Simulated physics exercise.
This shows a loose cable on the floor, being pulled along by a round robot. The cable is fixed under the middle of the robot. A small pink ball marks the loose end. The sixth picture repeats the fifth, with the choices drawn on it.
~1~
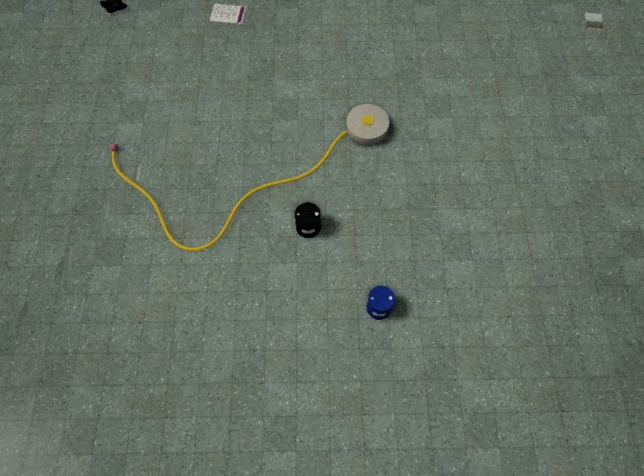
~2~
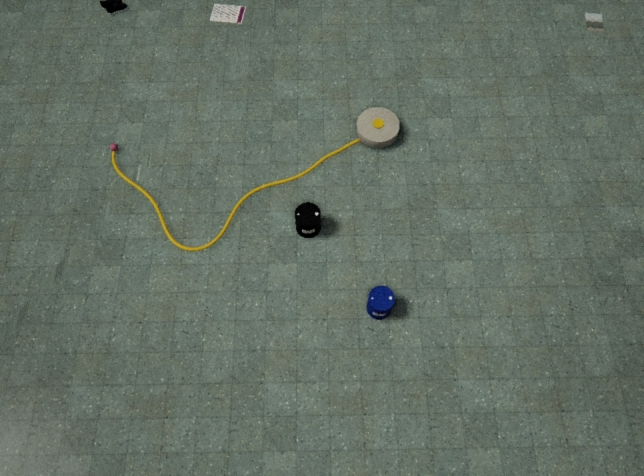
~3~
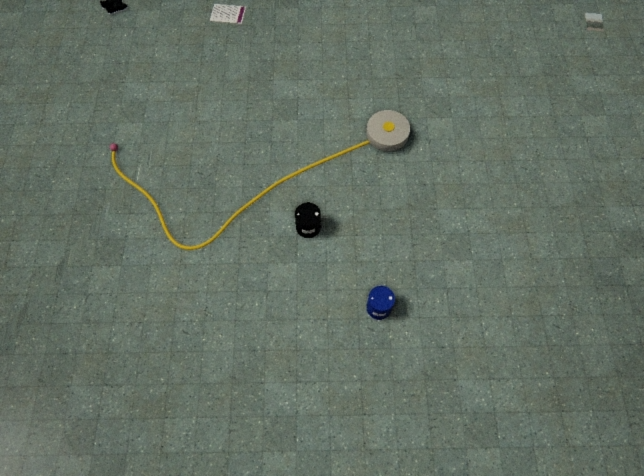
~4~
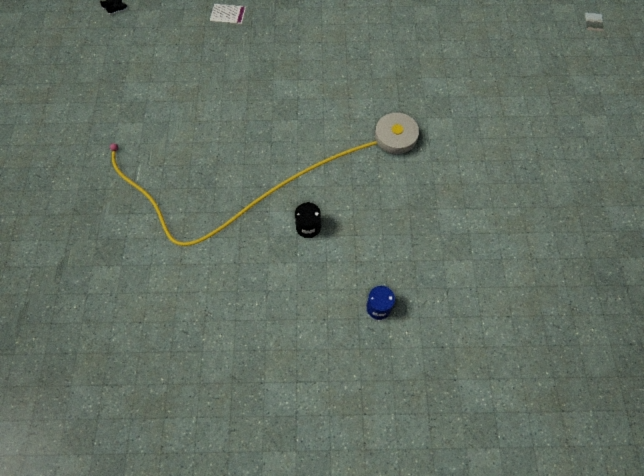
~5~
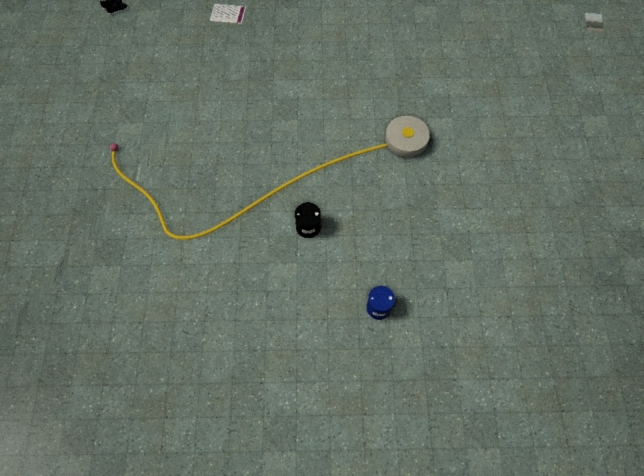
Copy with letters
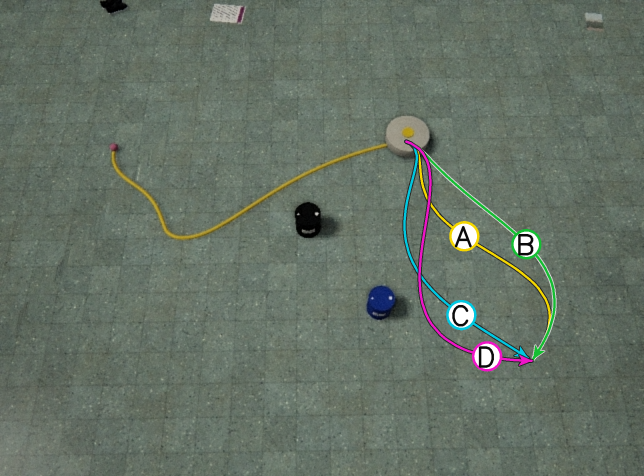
The clip opens on a tiled floor where a yellow cable curves from its free end at left to a round grey robot, with a black keg and a blue keg nearby. The robot slides a short way right and slightly down, drawing the cable's wavy right side straighter, while its free end and both kegs stay still.
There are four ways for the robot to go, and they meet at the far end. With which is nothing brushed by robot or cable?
Only B misses them all.
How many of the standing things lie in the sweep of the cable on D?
It sweeps two.
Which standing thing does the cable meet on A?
It meets the black keg.
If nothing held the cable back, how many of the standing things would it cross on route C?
One.
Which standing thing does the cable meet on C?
It meets the black keg.
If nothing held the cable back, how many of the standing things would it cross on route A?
It sweeps one.
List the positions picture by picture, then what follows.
In the first picture, black keg (308, 221); robot (367, 125); free end (114, 148).
In the second picture, robot (378, 128); free end (114, 148).
In the third picture, robot (388, 131); black keg (308, 221).
In the fourth picture, robot (397, 134); blue keg (380, 303).
In the fifth picture, robot (407, 137); free end (114, 148); blue keg (380, 303); black keg (308, 221).
On the marked copy, A from (406, 141) via (479, 246) to (533, 359); B from (406, 141) via (513, 232) to (533, 359); C from (406, 141) via (410, 257) to (528, 358); D from (406, 141) via (420, 269) to (532, 361).
With B. Early on, robot (484, 203), middle of the cable (283, 196), free end (115, 155).
Further on, robot (556, 285), middle of the cable (355, 211), free end (168, 179).
At the end, robot (535, 359), middle of the cable (369, 220), free end (183, 181); nothing has been touched.
As for the rest, A meets the black keg; C meets the black keg; D meets the blue keg and black keg.
